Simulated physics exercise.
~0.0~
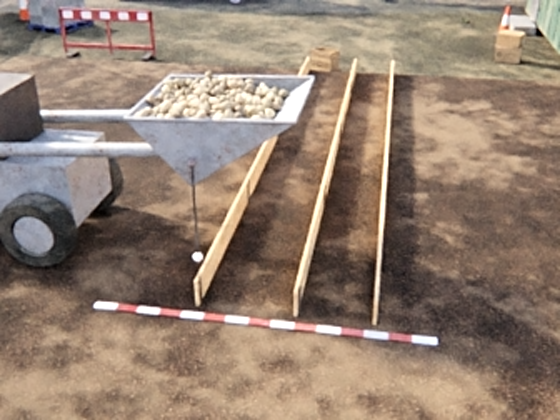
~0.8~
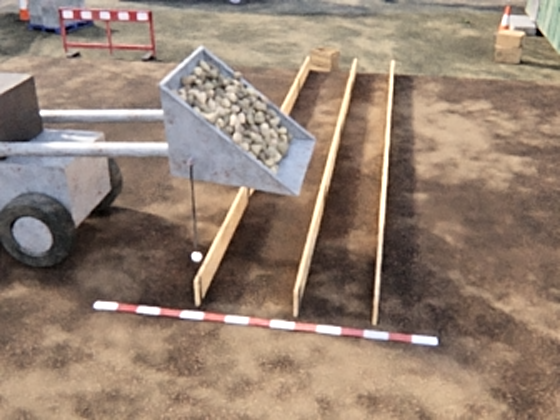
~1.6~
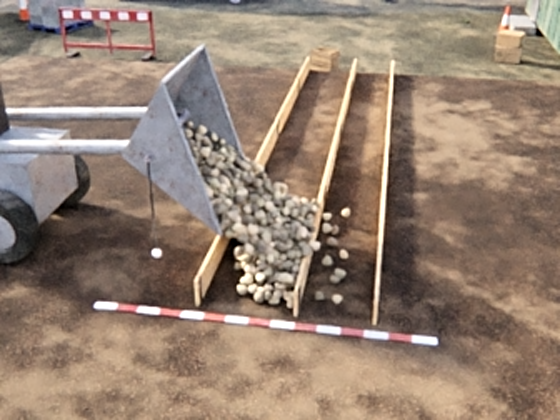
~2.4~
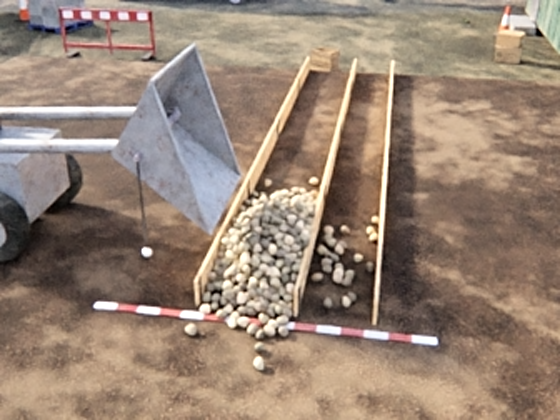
A loader's metal bucket tips rounded stones between boards, leaving most in the near bay.
